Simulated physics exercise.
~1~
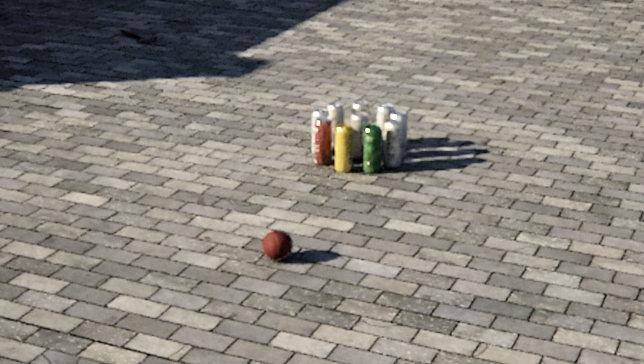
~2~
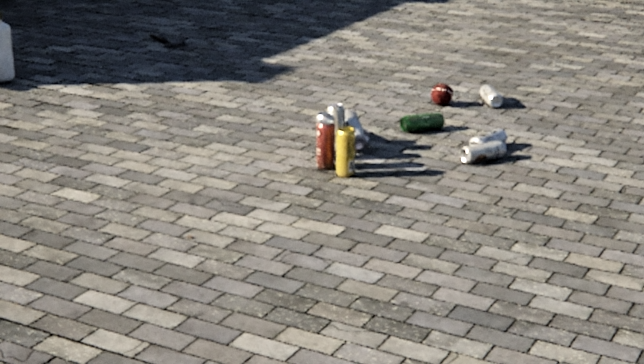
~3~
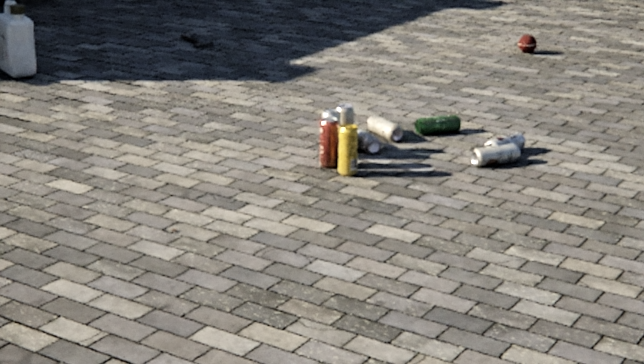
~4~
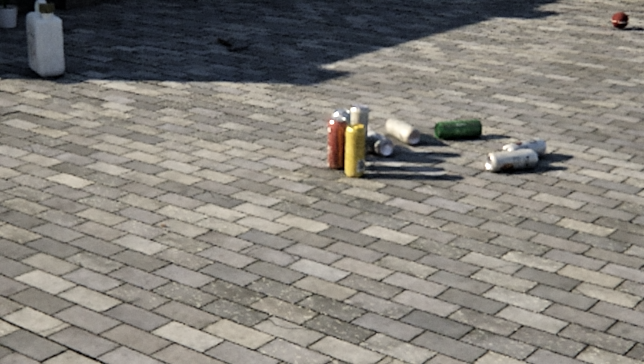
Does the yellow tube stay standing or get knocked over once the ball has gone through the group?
The yellow tube stays standing, upright beside the red one as the ball rolls away.
